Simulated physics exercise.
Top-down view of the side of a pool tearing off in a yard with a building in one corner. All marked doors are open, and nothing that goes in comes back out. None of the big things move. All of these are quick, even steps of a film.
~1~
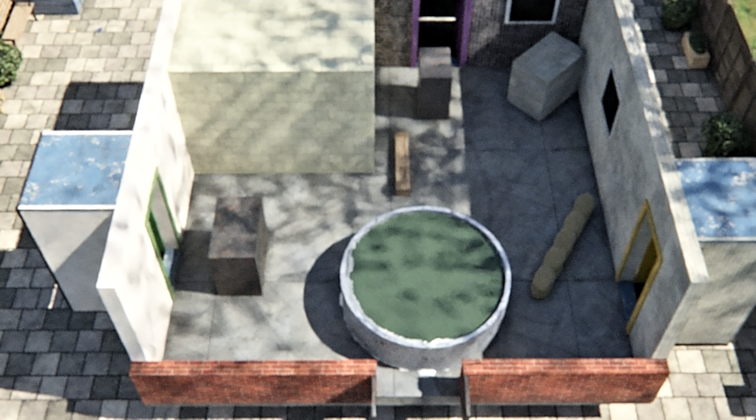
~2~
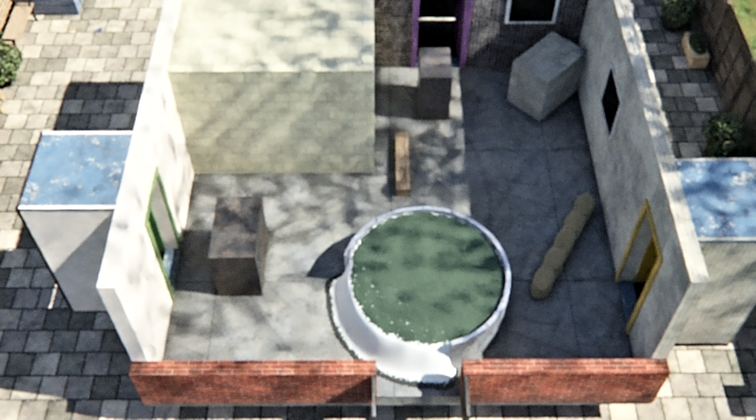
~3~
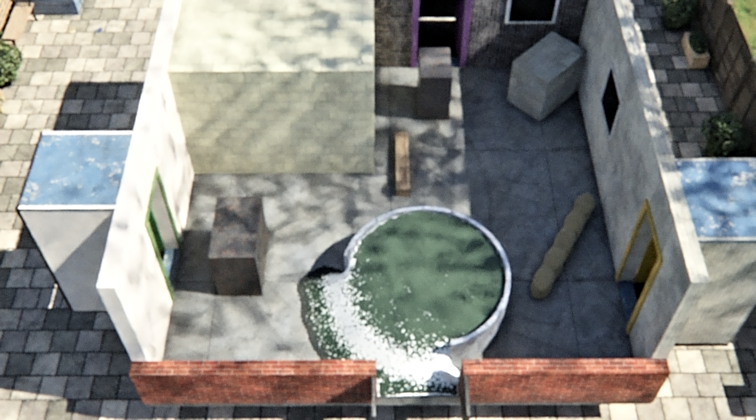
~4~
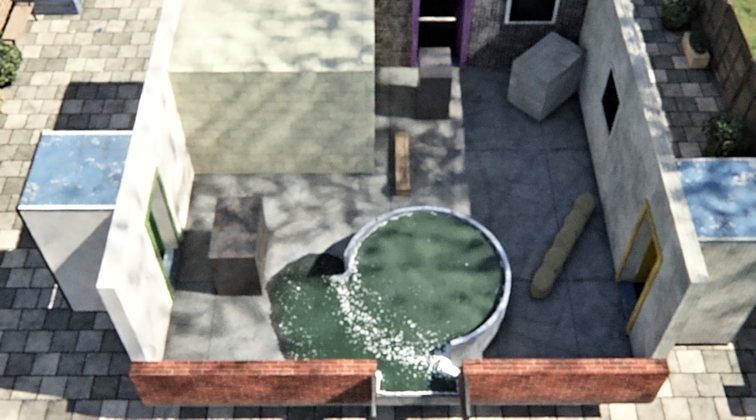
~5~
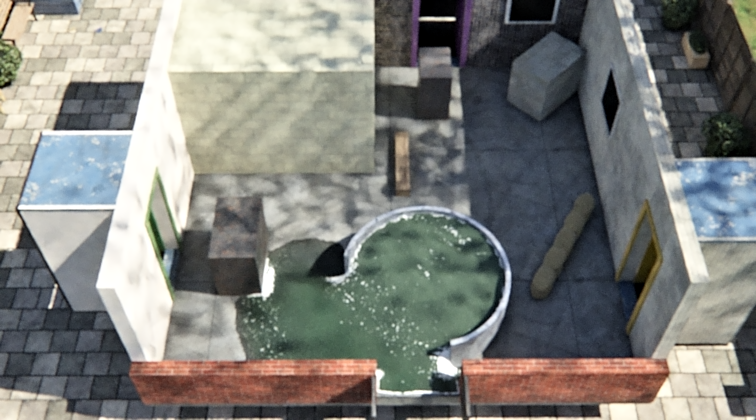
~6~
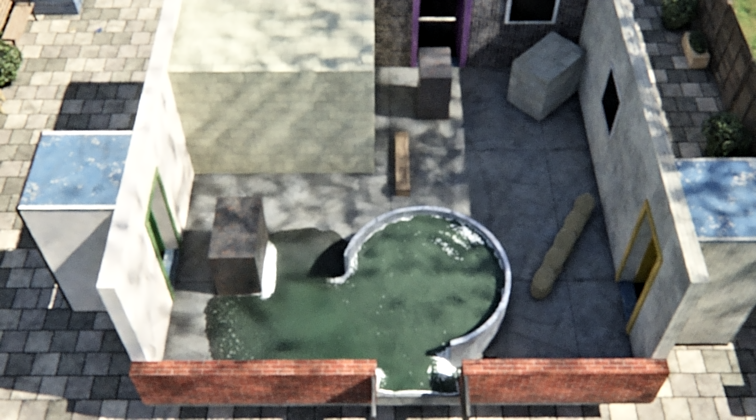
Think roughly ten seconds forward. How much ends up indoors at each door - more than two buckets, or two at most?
Indoors: Purple door, two at most; green door, more than two; yellow door, two at most.
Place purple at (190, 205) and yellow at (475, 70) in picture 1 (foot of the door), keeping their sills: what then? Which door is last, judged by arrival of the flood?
The yellow one.
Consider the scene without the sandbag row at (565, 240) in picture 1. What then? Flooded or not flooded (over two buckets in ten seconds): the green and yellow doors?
Result: Green door overshoots; yellow door comes in short.
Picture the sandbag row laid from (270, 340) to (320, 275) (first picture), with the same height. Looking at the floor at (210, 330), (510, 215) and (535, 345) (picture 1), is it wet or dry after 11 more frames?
In the order asked: Swamped, untouched, untouched.
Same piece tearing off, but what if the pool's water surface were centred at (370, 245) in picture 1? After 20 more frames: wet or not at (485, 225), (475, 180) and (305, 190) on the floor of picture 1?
One after the other: Not flooded, free of water, awash.
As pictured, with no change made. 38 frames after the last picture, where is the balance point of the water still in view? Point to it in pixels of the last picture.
I'd say around (323, 262).
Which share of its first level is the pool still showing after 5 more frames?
I'd put it near 52 per cent.
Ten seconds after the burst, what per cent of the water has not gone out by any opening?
Roughly 60 %.
A moment on, water covers 20 % of the floor; the purple door not reached, the green door wet at the sill, nothing in, the yellow door not reached.
Next, water covers 30 % of the floor; the purple door not reached, the green door under two buckets in, the yellow door not reached.
Then, water covers 35 % of the floor; the purple door not reached, the green door over two buckets in, the yellow door not reached.
Later, water covers 55 % of the floor; the purple door not reached, the green door far over two buckets in, the yellow door not reached.
In the end, water covers 80 % of the floor; the purple door under two buckets in, the green door far over two buckets in, the yellow door not reached.
